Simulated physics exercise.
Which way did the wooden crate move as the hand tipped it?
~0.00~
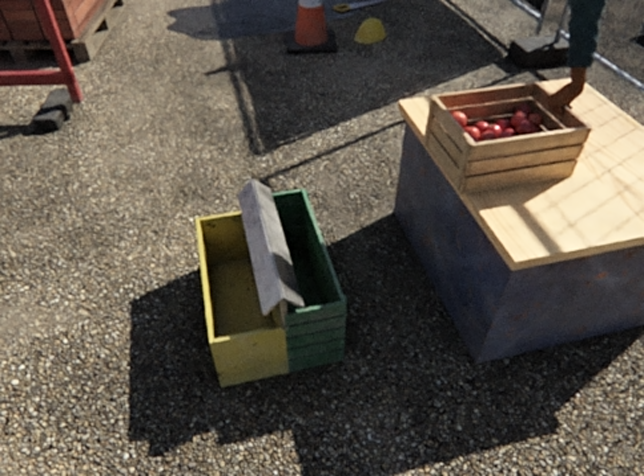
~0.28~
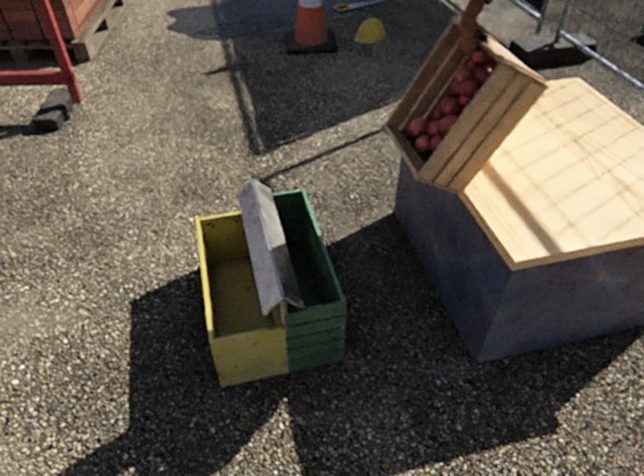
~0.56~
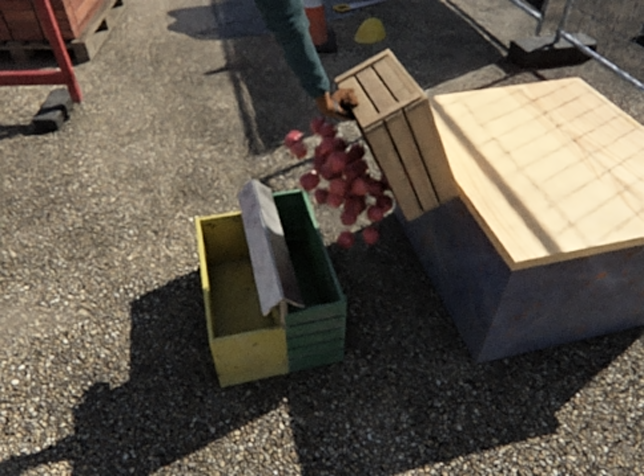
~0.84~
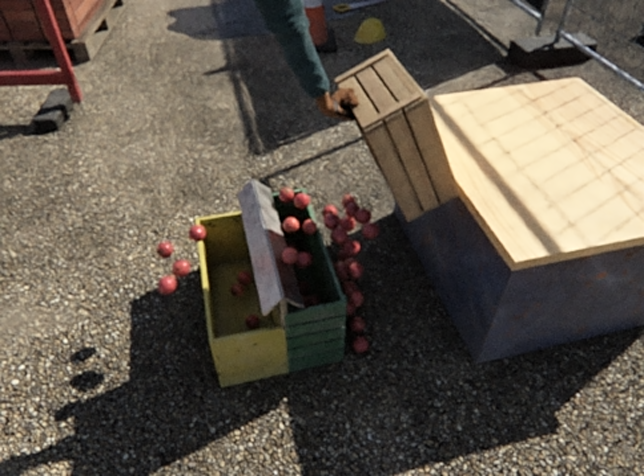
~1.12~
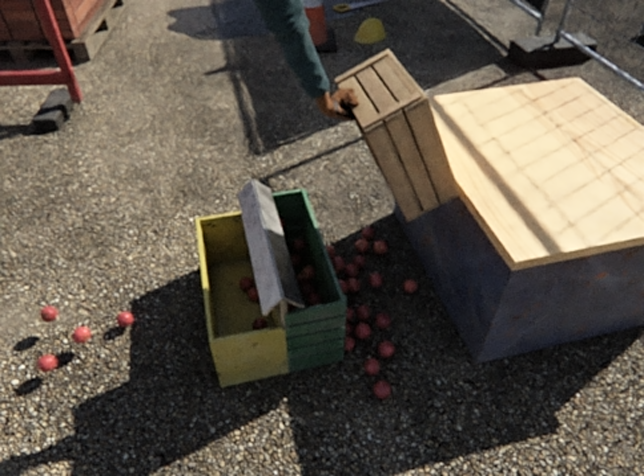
The wooden crate moved to the left, off the bench and toward the green bin.
A hand tipped a wooden crate of small red balls off a bench and over toward a green bin and a yellow tub. The balls poured out, some landing in the bins, but many ended up on the ground on either side.
